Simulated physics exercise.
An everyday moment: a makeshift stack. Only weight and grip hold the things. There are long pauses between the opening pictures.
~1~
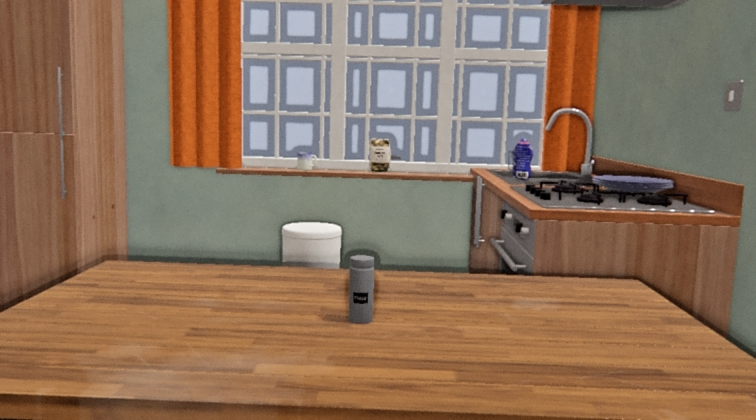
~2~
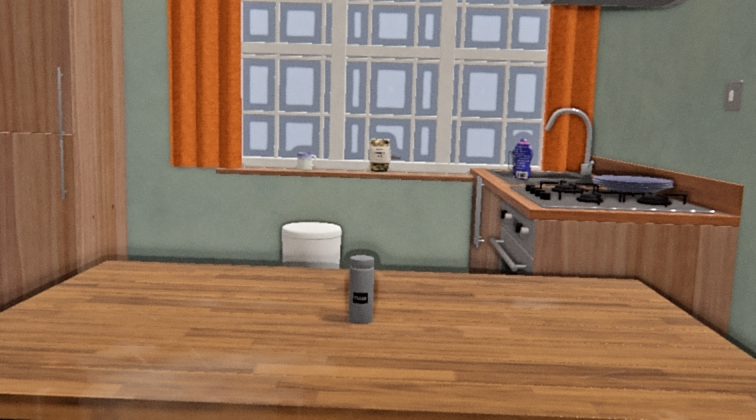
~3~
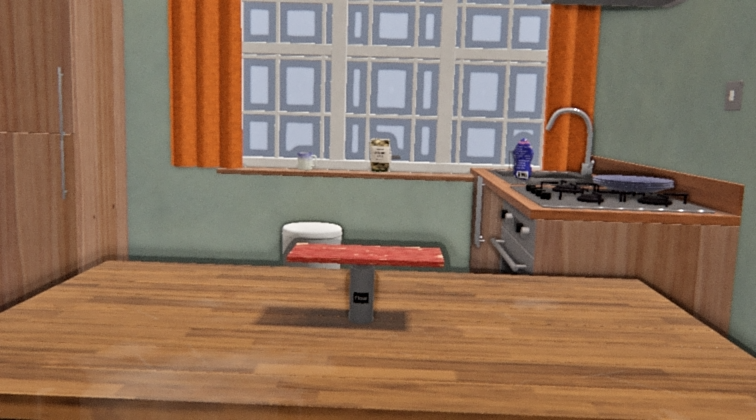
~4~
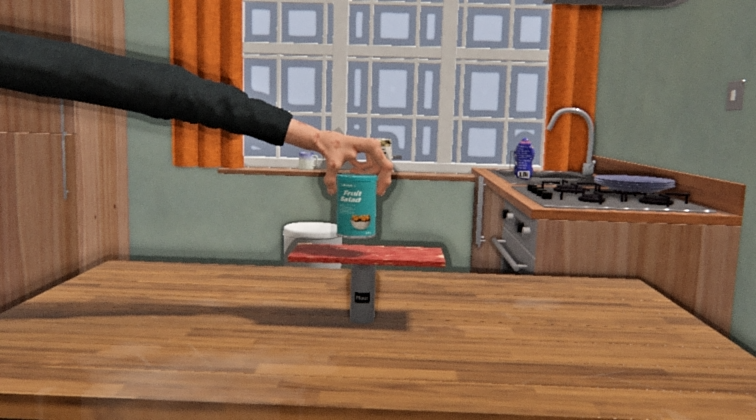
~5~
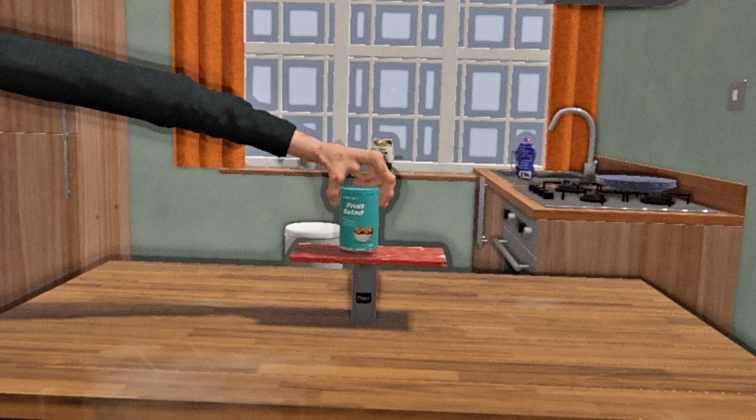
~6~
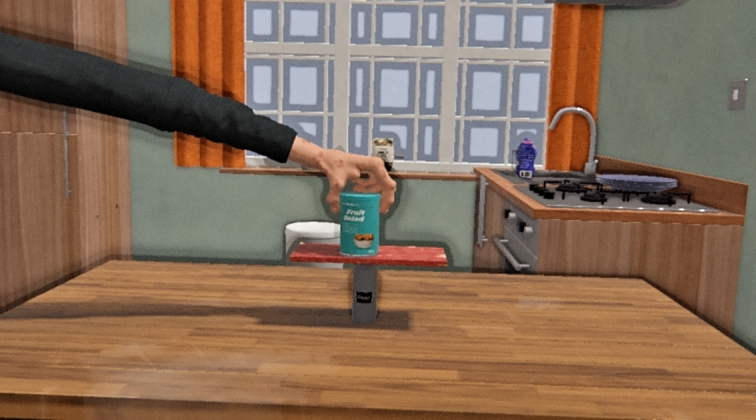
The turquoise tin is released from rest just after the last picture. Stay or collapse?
As it turns out, it stays up.
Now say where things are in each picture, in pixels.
The last thing is not in view yet; grey shaker (361, 289), in the first frame.
The last thing is not in view yet; grey shaker (361, 289), in the second frame.
The last thing is not in view yet; grey shaker (362, 289), in the third frame.
Still above its spot; turquoise tin (357, 206); grey shaker (363, 289), in the fourth frame.
Still above its spot; turquoise tin (359, 218); grey shaker (364, 289), in the fifth frame.
In place under the hand; turquoise tin (360, 224); grey shaker (365, 289), in the sixth frame.
Then, 0.30 s on from there, no change.
Then, 1.00 s on from there, turquoise tin resting near (360, 225).
In the end, all 3 unmoved. At the end, from the last picture's camera, turquoise tin near (360, 225). The stack keeps its balance.
